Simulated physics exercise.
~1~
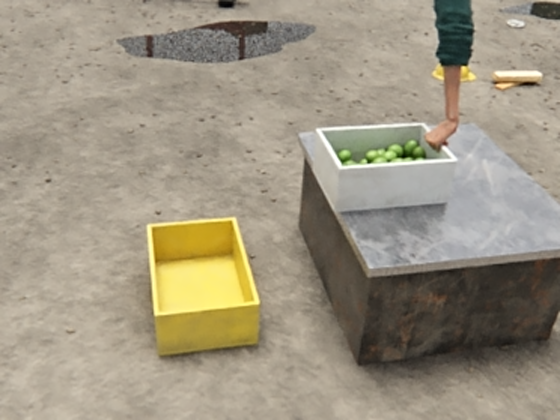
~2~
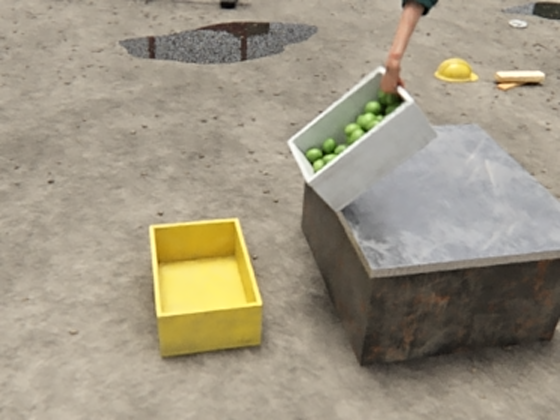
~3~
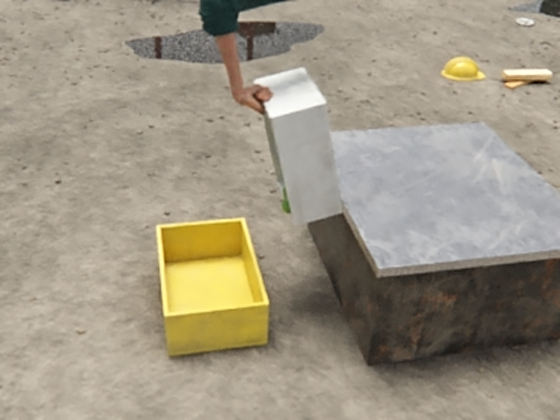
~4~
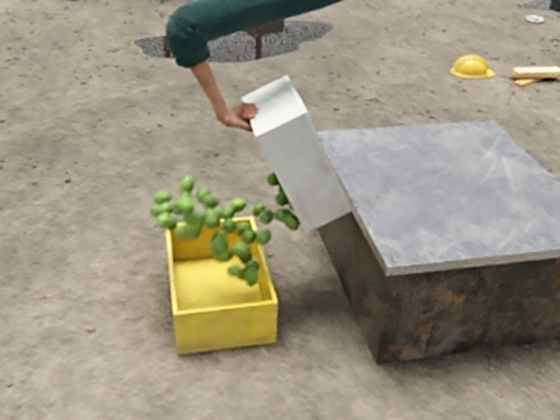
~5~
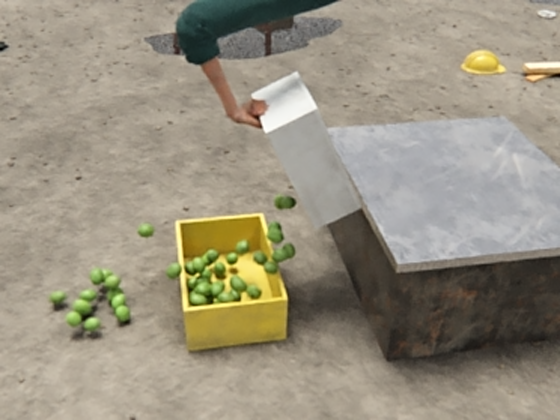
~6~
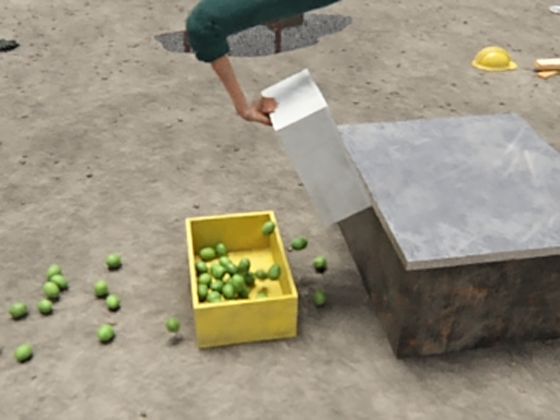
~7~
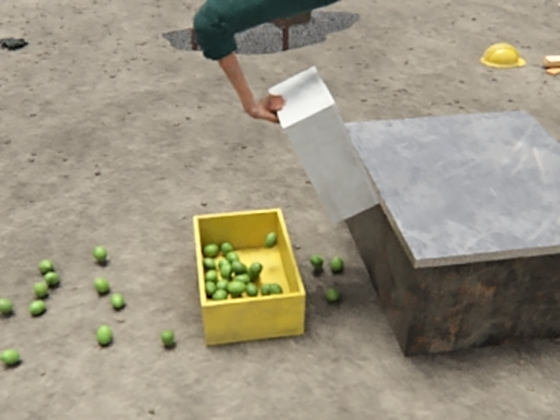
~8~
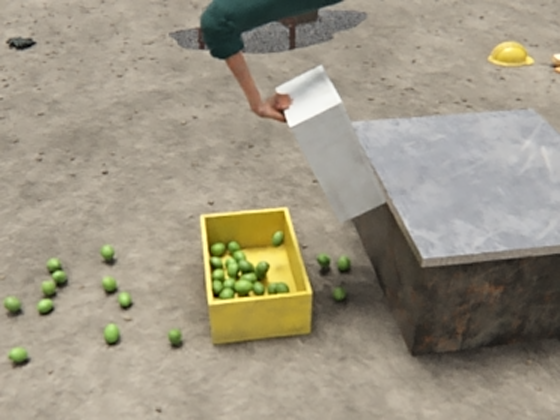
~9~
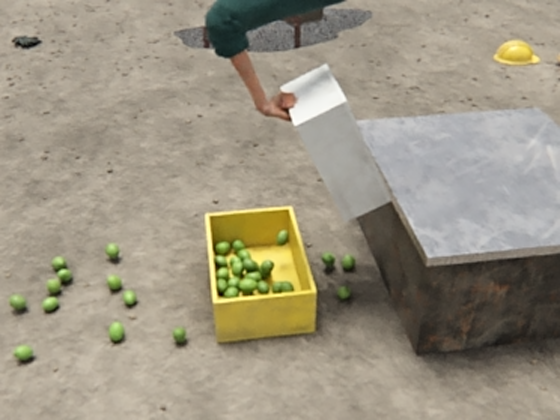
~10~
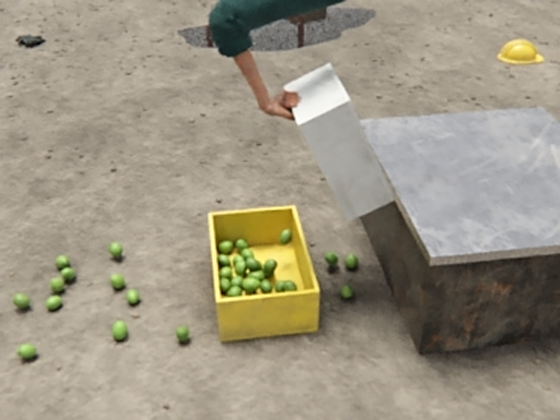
To begin with, a white crate of green limes sits on a dark, metal-topped bench, a hand at its rim and an empty yellow bin on the ground to the left. The hand lifts the crate's far end and tips it leftward over the bench's edge. As the crate swings past upright, the limes pour out in a loose spray toward the bin. Many land inside, while others fly past and roll across the ground to the left, and a few drop between bin and bench. Finally, the limes lie still, most in the bin, with the crate still held tipped.
